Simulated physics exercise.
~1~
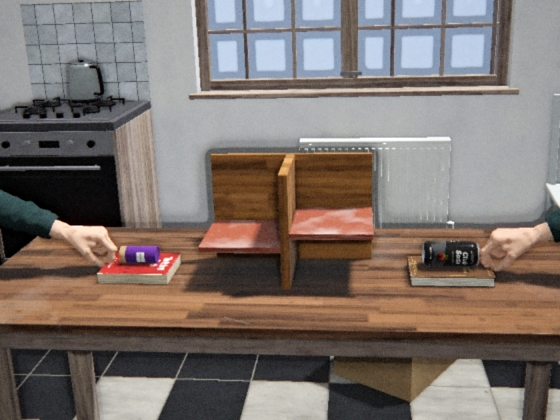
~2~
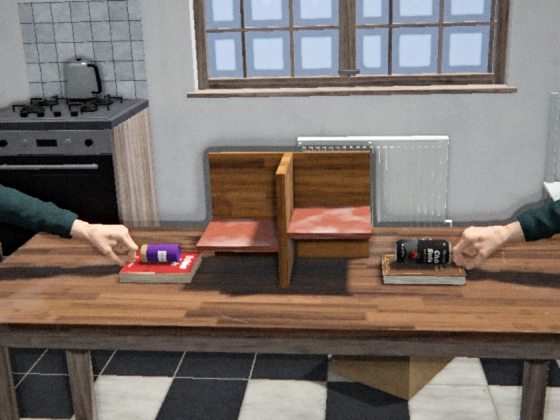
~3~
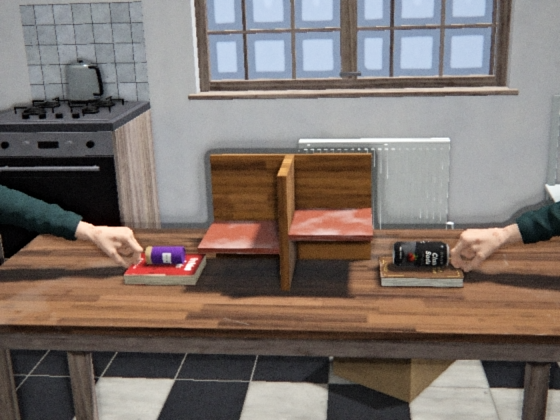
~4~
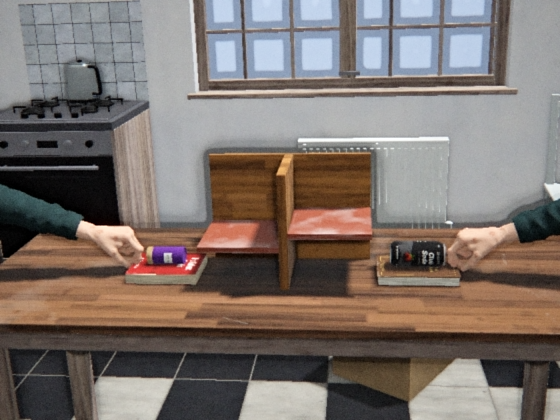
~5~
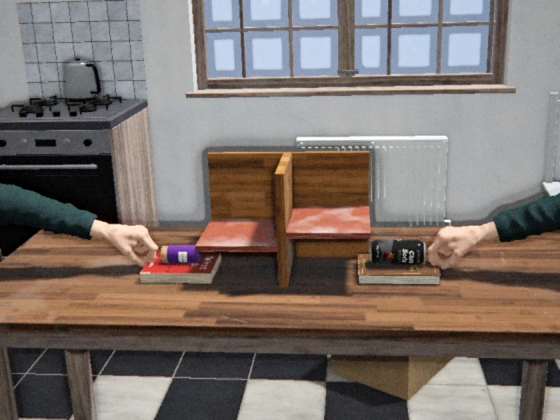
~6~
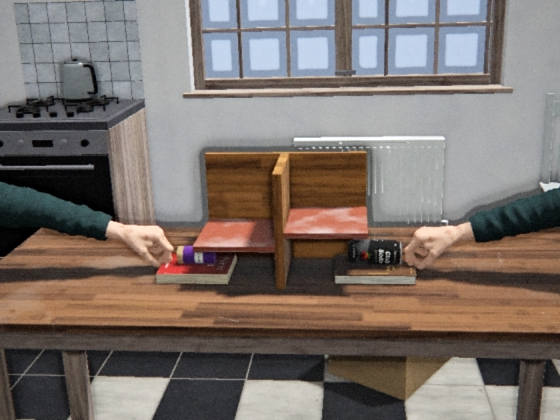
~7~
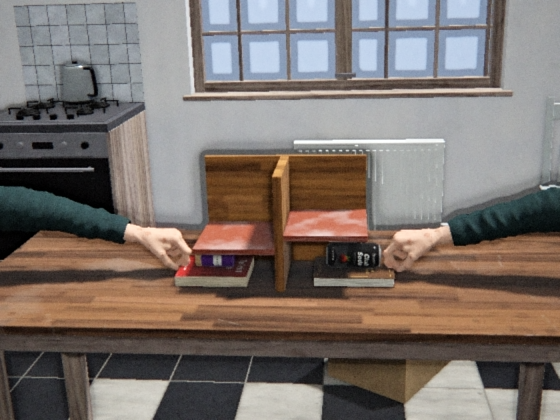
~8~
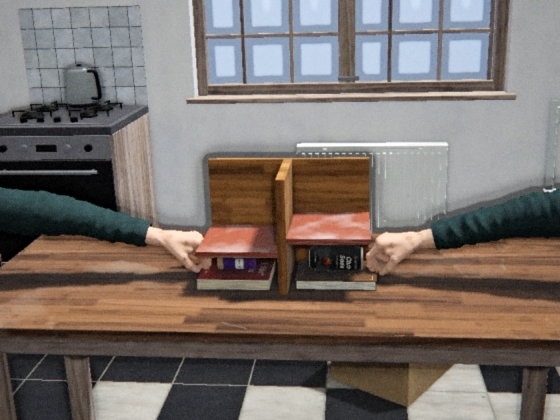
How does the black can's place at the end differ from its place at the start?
At the start the black can lies on its book out on the open table to the right of the shelf. By the end it has moved left and is underneath the right-hand ledge of the shelf.
Two hands in dark green sleeves reach in from either side of a wooden table in a kitchen, seen from the front. The left hand holds a red book with a purple shaker lying on it, and the right hand a brown book with a black can on its side. Between them stands a wooden shelf with two low reddish ledges. The hands push the books inward, pause briefly, then keep sliding them towards the middle. Finally the shaker and the can pass under the ledges, still lying on their books, without being knocked.
